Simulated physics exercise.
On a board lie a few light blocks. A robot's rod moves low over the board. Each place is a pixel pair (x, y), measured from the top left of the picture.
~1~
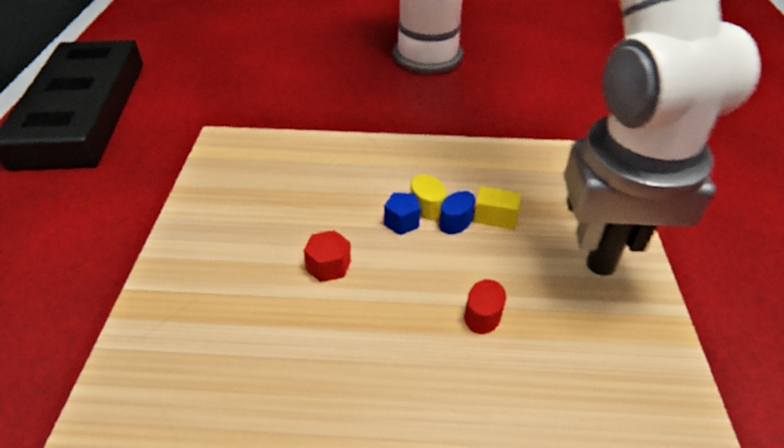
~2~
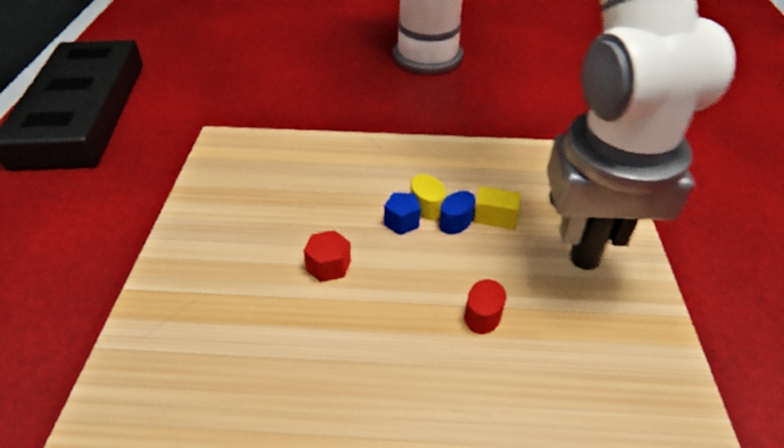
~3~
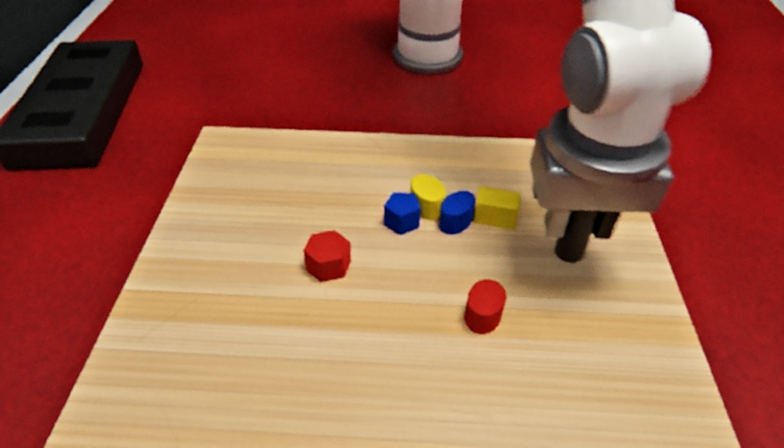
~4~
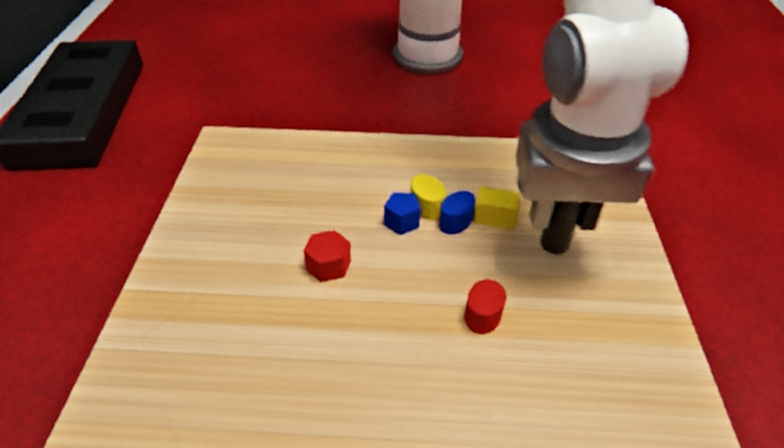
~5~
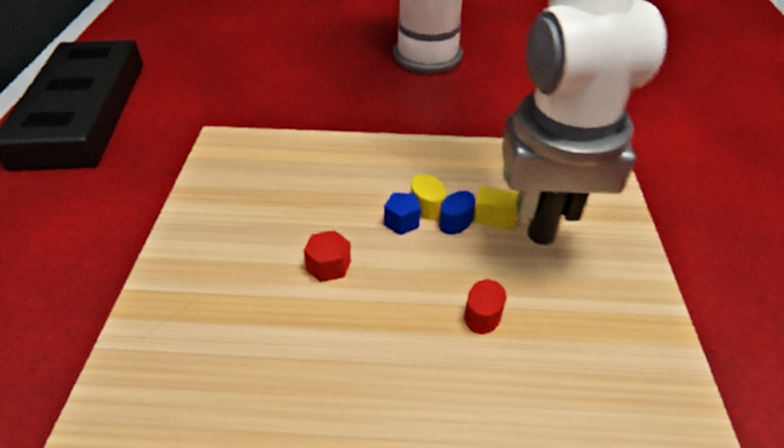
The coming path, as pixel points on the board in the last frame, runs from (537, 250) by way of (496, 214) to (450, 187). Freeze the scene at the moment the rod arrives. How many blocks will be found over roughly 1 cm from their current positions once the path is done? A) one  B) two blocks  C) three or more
That would be A.
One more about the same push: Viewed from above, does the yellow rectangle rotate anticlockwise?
The answer is yes.
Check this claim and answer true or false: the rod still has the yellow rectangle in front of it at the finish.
Answer: True.
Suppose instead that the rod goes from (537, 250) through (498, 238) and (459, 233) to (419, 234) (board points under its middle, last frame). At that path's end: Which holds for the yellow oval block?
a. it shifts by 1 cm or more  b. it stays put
My answer is option a.
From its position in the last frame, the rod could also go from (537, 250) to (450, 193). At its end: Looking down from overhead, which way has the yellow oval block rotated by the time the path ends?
The turn is clockwise.
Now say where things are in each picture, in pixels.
In the first frame, rod's lower end at (600, 266); blue pentagon at (403, 203); yellow oval block at (428, 187); blue oval block at (459, 202); yellow rectangle at (499, 197).
In the second frame, rod at (584, 260); blocks still.
In the third frame, rod at (569, 254); blocks still.
In the fourth frame, rod at (554, 245); blocks still.
In the fifth frame, rod at (541, 236); blue pentagon at (403, 203); yellow oval block at (428, 187); blue oval block at (459, 202); yellow rectangle at (499, 197).
The first path, step by step. One third of the way, rod at (513, 210); yellow oval block at (426, 186); blue oval block at (454, 201), turned 20° anticlockwise; yellow rectangle at (488, 187), turned 15° anticlockwise.
Two thirds of the way, rod at (483, 190); yellow oval block at (426, 186); blue oval block at (454, 201), turned 20° anticlockwise; yellow rectangle at (466, 170), turned 45° anticlockwise.
At the end, rod at (451, 174); blue pentagon still; yellow oval block at (426, 186); blue oval block at (454, 201), turned 20° anticlockwise; yellow rectangle at (439, 153), turned 25° anticlockwise.
